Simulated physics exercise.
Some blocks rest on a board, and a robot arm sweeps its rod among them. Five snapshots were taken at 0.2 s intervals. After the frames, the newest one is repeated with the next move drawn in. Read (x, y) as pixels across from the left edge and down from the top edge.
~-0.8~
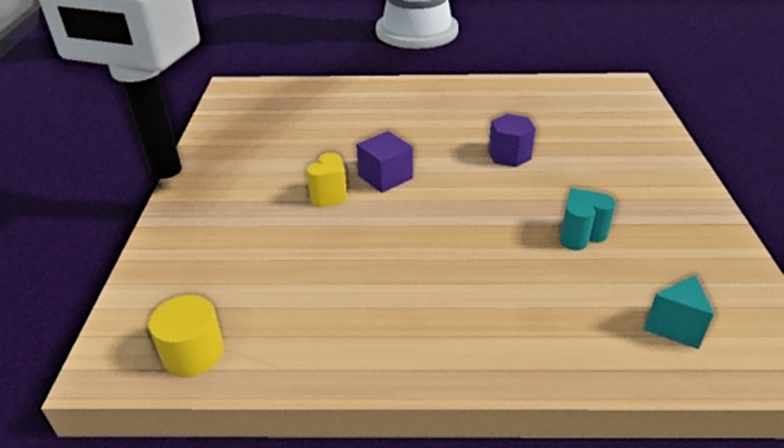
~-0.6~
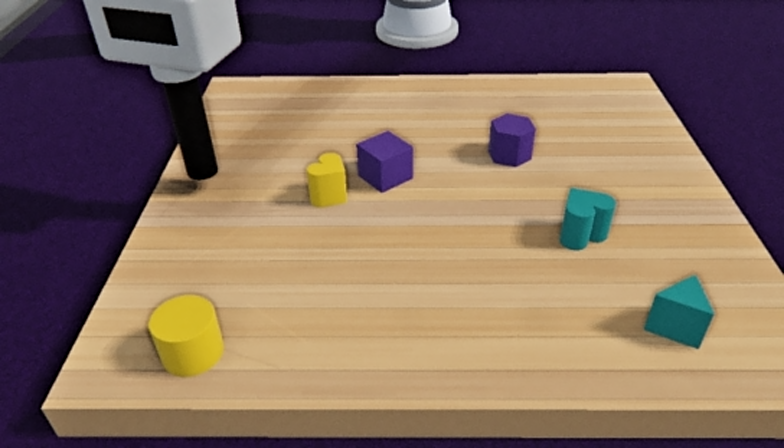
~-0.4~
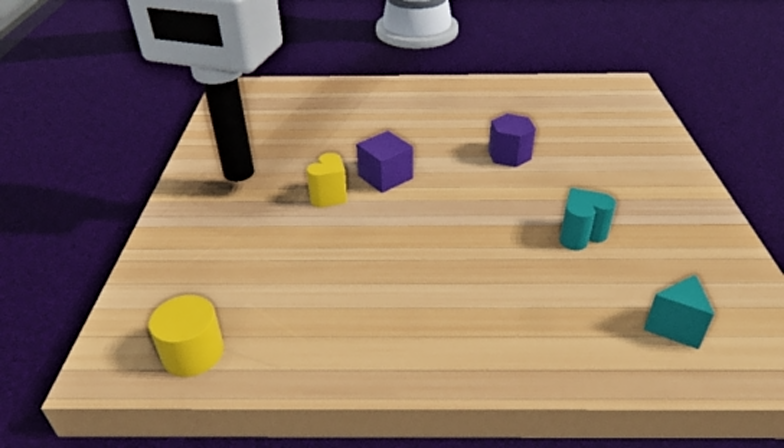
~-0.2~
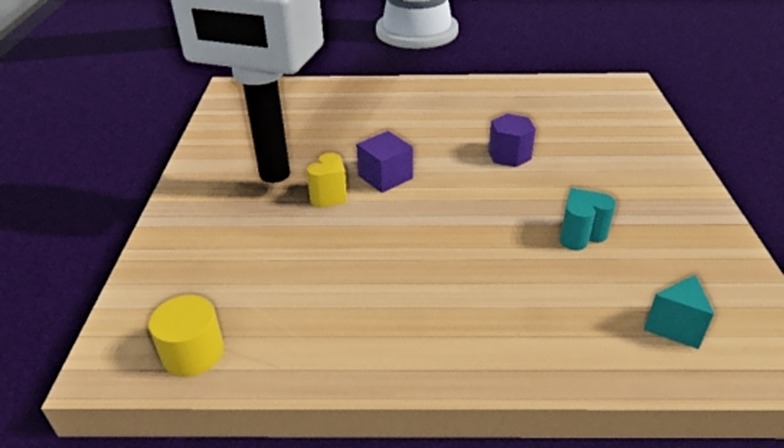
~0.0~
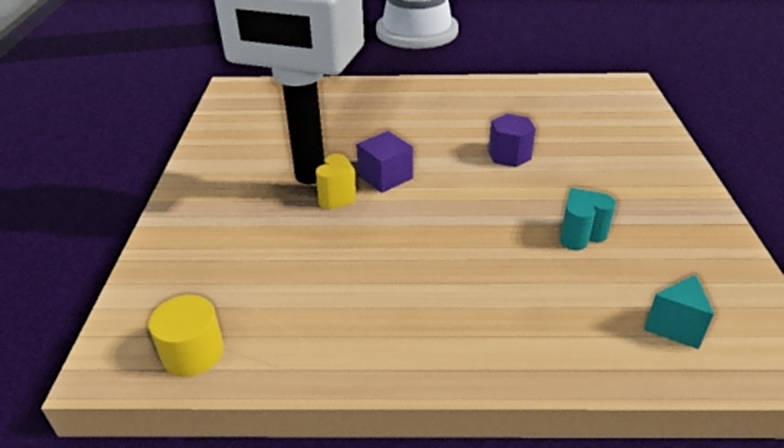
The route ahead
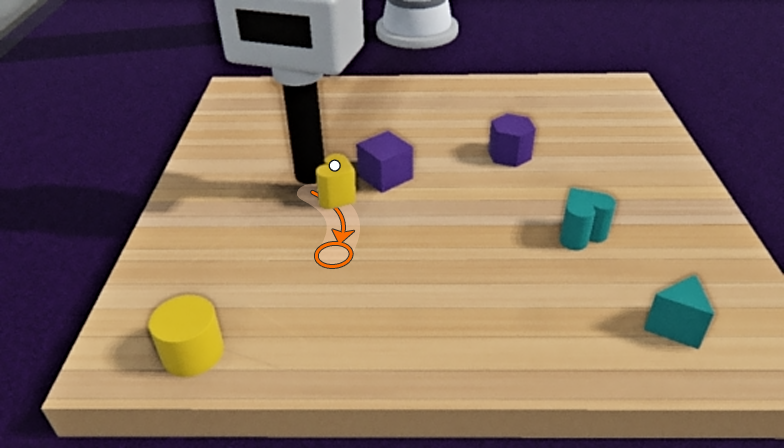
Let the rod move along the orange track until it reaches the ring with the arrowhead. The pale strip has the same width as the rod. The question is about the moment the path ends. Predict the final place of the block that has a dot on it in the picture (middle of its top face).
My estimate: (367, 177).
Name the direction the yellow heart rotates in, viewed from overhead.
Viewed from the top, it goes anticlockwise.
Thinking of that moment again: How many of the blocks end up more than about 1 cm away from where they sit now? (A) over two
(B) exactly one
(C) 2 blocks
My answer is option B.
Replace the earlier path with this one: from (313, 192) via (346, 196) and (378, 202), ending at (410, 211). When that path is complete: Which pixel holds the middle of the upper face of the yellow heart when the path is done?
The middle of its upper face should be somewhere near (439, 184).
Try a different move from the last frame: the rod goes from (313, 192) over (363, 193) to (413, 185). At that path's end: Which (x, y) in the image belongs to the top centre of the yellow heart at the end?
Somewhere near (397, 173).
Drawn move, from (313, 192) via (335, 208) and (343, 230), ending at (334, 255); the dot is on the yellow heart.
The first path, step by step. One third of the way, rod at (334, 192); yellow heart at (362, 174), turned 25° anticlockwise.
Two thirds of the way, rod at (342, 213); yellow heart at (367, 177), turned 50° anticlockwise.
At the end, rod at (332, 238); yellow heart at (367, 177), turned 50° anticlockwise; purple four-sided block still.
